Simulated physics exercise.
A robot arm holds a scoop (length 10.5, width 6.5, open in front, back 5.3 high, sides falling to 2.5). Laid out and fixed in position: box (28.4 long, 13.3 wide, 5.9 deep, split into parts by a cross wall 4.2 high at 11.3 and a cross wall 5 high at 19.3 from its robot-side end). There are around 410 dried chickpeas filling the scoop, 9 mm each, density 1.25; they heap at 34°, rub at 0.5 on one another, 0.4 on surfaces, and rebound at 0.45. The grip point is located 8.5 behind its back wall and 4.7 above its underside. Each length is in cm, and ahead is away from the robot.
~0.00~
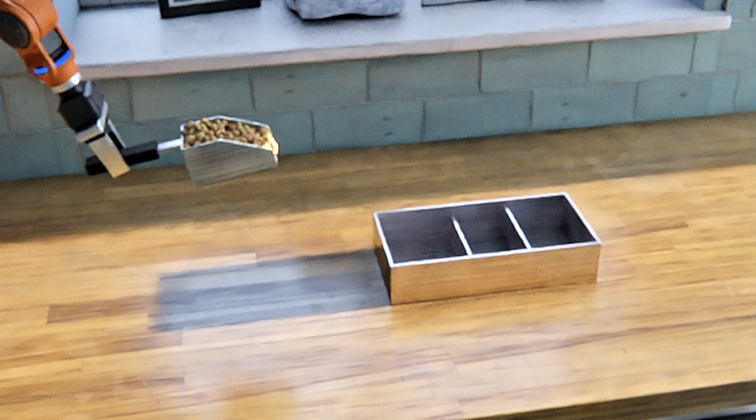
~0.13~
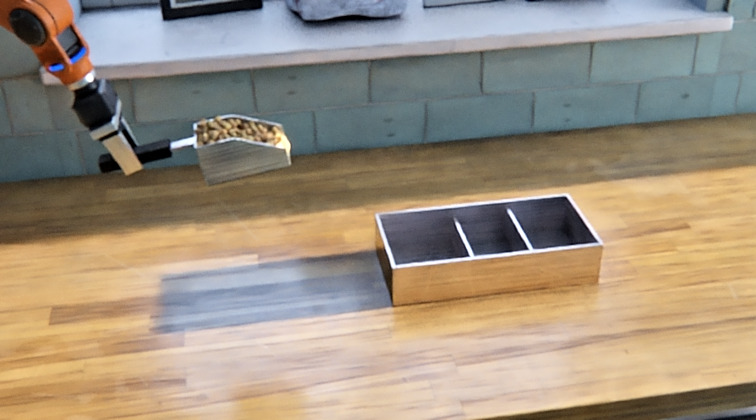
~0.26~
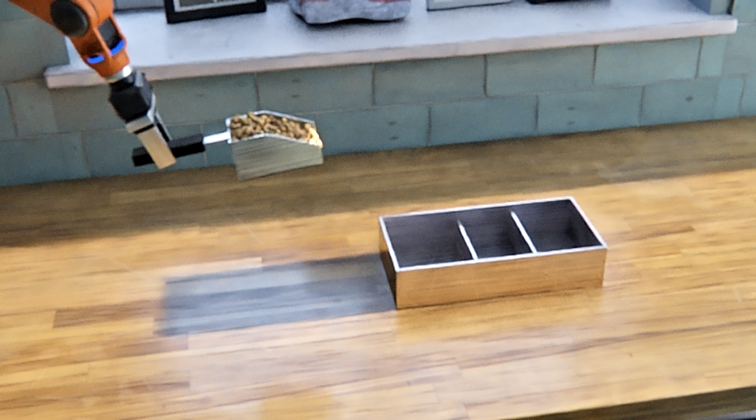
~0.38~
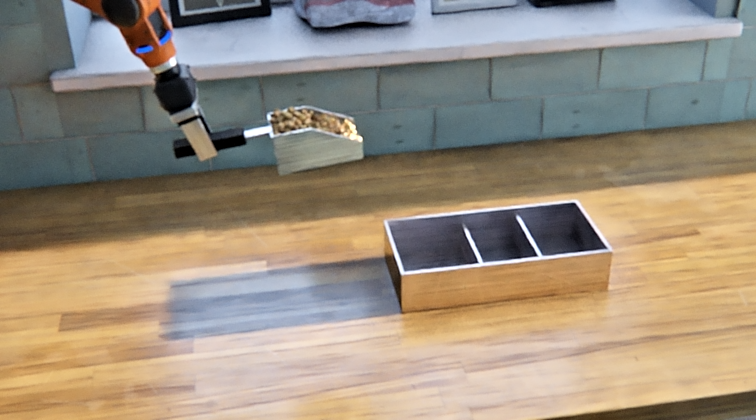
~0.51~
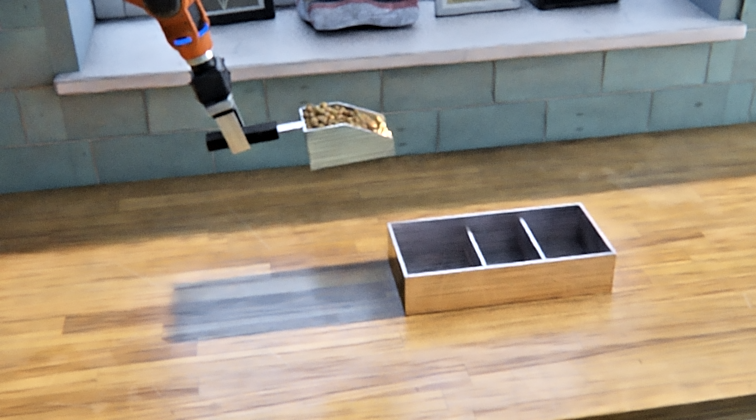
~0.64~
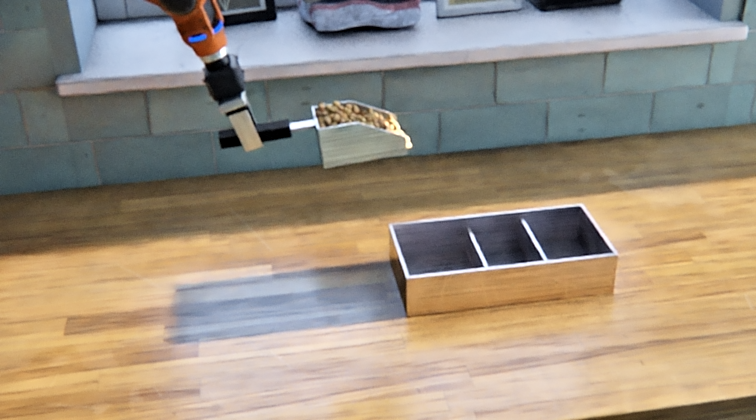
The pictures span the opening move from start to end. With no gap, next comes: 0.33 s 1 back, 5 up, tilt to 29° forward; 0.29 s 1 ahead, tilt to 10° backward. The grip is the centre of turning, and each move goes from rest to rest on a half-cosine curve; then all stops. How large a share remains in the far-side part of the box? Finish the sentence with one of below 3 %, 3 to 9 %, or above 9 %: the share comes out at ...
The share comes out at below 3 %.
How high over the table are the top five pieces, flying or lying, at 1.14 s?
Somewhere around 30 cm above the tabletop.
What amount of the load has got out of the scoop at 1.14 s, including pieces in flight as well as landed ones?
Close to 40 per cent of the load is out.
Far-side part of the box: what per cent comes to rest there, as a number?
I'd put it near 0 per cent.
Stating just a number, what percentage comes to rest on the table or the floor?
Near 20 in a hundred.
After 0.89 s, tilted 24° forward, highest piece 27 above the table; 374 on the scoop, 11 in the robot-side part, 29 in flight or on a rim.
After 1.14 s, tilted 5° forward, highest piece 30 above the table; 251 on the scoop, 71 on the table or floor, 29 in the robot-side part, 63 in flight or on a rim.
After 1.46 s, tilted 10° backward, highest piece 31 above the table; 196 on the scoop, 77 on the table or floor, 75 in the robot-side part, 50 in the middle part, 2 in the far-side part, 14 in flight or on a rim.
After 2.51 s, tilted 10° backward, highest piece 31 above the table; 195 on the scoop, 90 in the robot-side part, 77 on the table or floor, 49 in the middle part, 3 in the far-side part.
In the end, 195 on the scoop, 90 in the robot-side part, 77 on the table or floor, 49 in the middle part, 3 in the far-side part. That is 1 % in the far-side part of the box.
